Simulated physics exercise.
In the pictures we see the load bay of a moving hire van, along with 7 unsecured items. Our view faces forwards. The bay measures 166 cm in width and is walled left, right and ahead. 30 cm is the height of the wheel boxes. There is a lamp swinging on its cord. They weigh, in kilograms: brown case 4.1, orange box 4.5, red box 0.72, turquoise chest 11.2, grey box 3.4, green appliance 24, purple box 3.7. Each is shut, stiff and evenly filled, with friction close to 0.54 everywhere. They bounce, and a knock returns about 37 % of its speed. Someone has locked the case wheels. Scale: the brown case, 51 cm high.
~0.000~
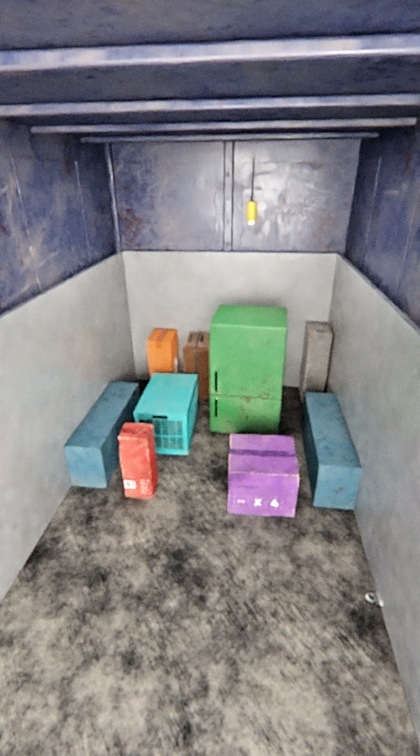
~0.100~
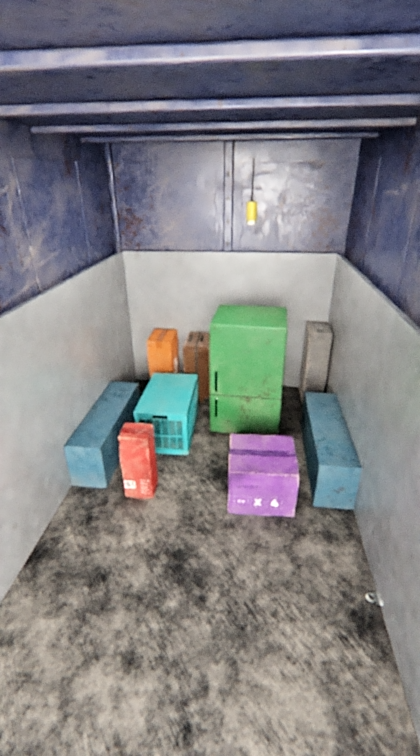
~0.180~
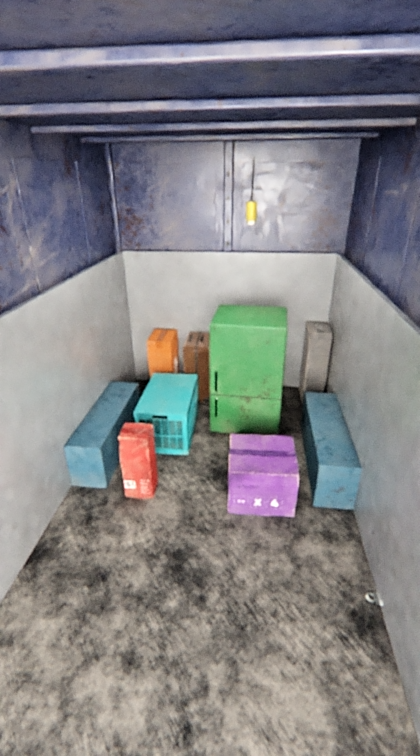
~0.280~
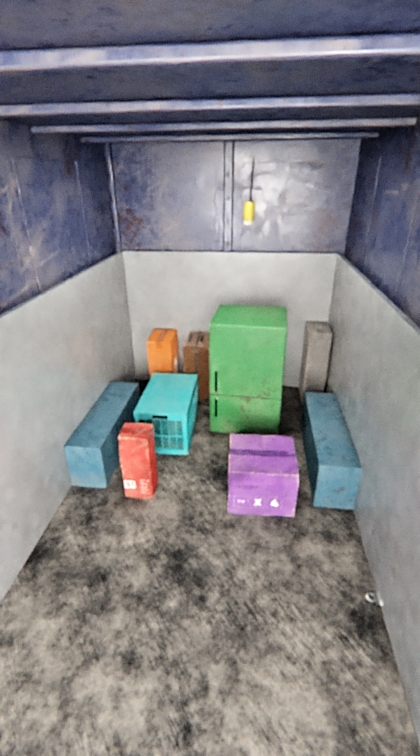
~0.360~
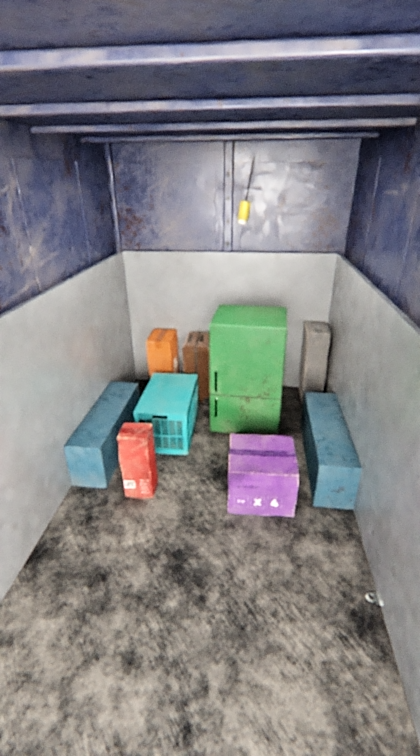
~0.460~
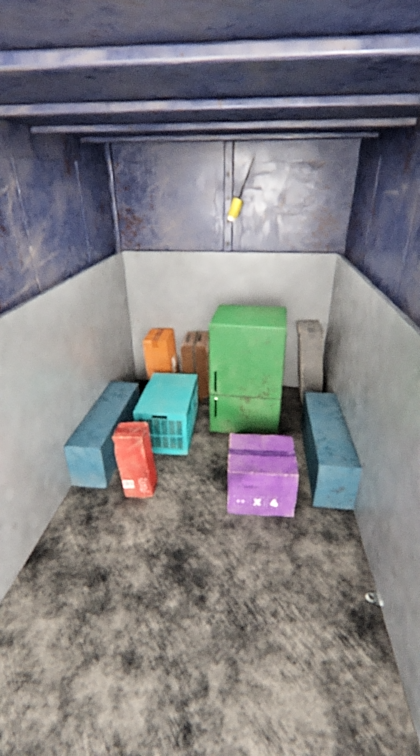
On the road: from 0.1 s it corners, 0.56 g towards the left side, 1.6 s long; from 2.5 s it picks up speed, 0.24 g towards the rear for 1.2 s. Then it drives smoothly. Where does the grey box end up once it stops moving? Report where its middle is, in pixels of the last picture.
It ends at about (233, 385).
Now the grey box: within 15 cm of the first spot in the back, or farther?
In the end the grey box has moved.
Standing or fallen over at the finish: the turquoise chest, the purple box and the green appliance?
Final state - turquoise chest: Remains on its base; purple box: Remains on its base; green appliance: Remains on its base.
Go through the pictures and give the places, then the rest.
The first picture shows no push; grey box (314, 364); brown case (199, 367).
The second picture shows no push; red box (139, 461); turquoise chest (170, 411).
The third picture shows load feels 0.18 g left; green appliance (248, 372); purple box (261, 474).
The fourth picture shows load feels 0.40 g left; brown case (199, 367); orange box (164, 364).
The fifth picture shows load feels 0.56 g left; red box (139, 461); turquoise chest (169, 411).
The sixth picture shows load feels 0.56 g left; grey box (310, 363) at 7° to upright; green appliance (248, 372).
Around 0.66 s, load feels 0.56 g left; grey box at 34° to upright near (289, 364); red box at 24° to upright; orange box at 23° to upright.
Around 0.96 s, load feels 0.56 g left; grey box on its side near (239, 380); brown case at 24° to upright; red box at 26° to upright.
Around 1.36 s, load feels 0.56 g left; grey box on its side near (232, 385); brown case at 18° to upright; red box at 23° to upright.
Around 3.46 s, load feels 0.23 g backwards; grey box on its side near (233, 385); red box at 22° to upright; green appliance shifted 16 cm.
Finally (7.5 s), on their side or leaning hard in the back, grey box; not toppled but over 15 cm from the start, green appliance and purple box; the other 4 still in place (within 15 cm). Final places as that camera would see them, grey box near (233, 385).
